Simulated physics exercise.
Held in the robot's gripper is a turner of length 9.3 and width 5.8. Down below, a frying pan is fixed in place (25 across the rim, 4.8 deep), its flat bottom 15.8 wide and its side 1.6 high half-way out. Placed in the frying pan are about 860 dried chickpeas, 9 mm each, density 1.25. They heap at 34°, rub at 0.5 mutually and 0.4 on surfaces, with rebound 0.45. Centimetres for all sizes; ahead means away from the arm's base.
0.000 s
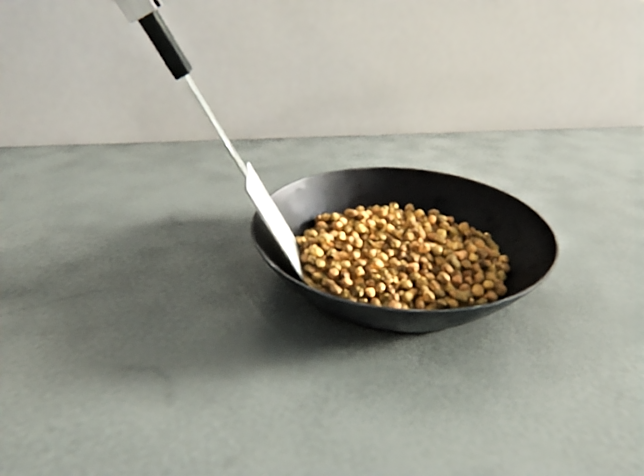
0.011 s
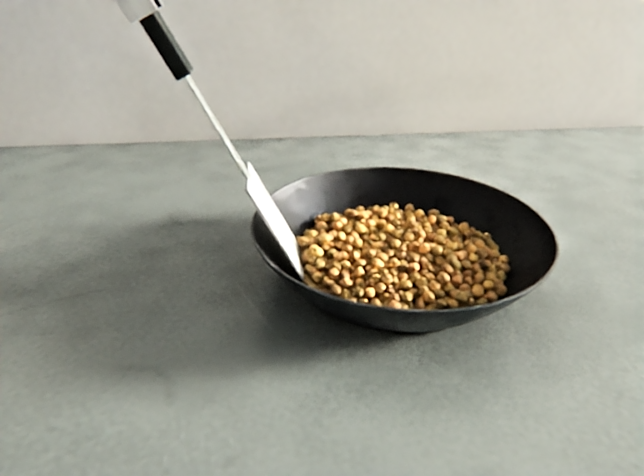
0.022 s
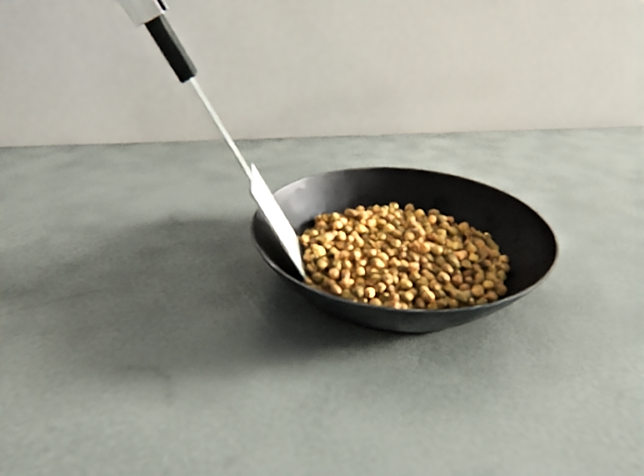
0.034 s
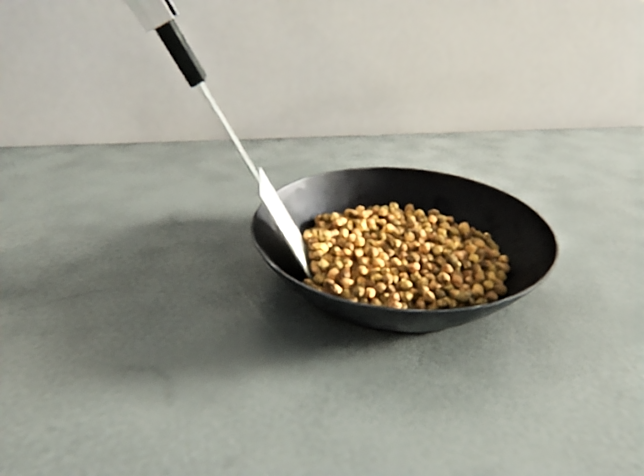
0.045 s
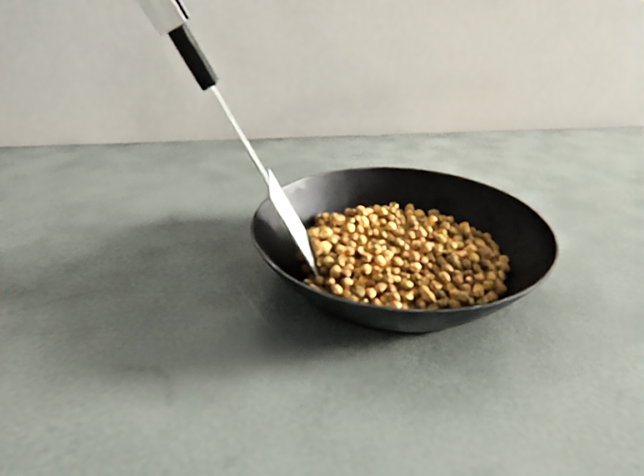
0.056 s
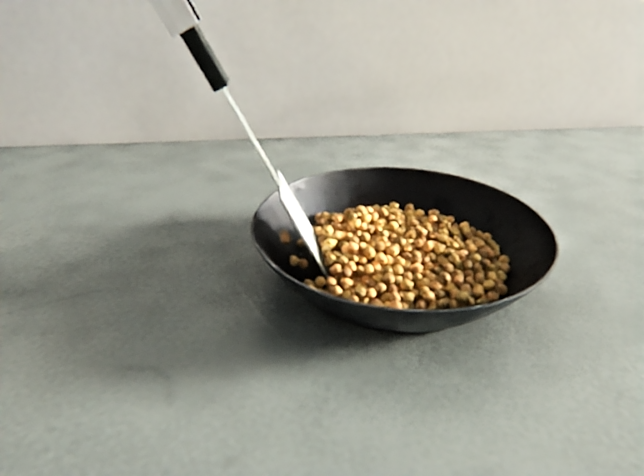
On a grey surface, a gripped turner slides slightly right through chickpeas in a dark pan.
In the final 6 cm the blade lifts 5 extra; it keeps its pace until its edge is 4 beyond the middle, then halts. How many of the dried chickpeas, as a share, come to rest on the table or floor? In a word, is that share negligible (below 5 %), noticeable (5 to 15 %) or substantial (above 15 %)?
In a word, negligible.
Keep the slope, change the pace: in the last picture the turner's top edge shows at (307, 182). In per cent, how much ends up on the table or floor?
10 %.
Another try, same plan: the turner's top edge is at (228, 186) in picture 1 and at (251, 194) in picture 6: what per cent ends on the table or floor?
Close to 0 in a hundred.
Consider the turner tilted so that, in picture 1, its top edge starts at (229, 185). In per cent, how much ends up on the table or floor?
About 0 per cent.
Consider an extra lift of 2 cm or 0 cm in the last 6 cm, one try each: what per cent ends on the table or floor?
Result, in order: Approx. 0 % and 0 %.
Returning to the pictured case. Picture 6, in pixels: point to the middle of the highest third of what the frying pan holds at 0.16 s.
Near pixel (422, 238).
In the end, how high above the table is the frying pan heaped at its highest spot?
Some 5.0 cm above the table.
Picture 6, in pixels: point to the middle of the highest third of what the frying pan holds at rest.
I'd say around pixel (464, 240).
After 0.11 s, sloping 64°, highest piece 11 above the table; 858 in the frying pan, 3 on the blade or in flight.
After 0.16 s, sloping 64°, highest piece 16 above the table; 858 in the frying pan, 3 on the blade or in flight.
After 0.38 s, sloping 64°, highest piece 9 above the table; 854 in the frying pan, 4 on the table or floor, 3 on the blade or in flight.
After 1.43 s, sloping 64°, highest piece 5 above the table; 854 in the frying pan, 7 on the table or floor.
At rest, 854 in the frying pan, 7 on the table or floor. That is 1 % on the table or floor.
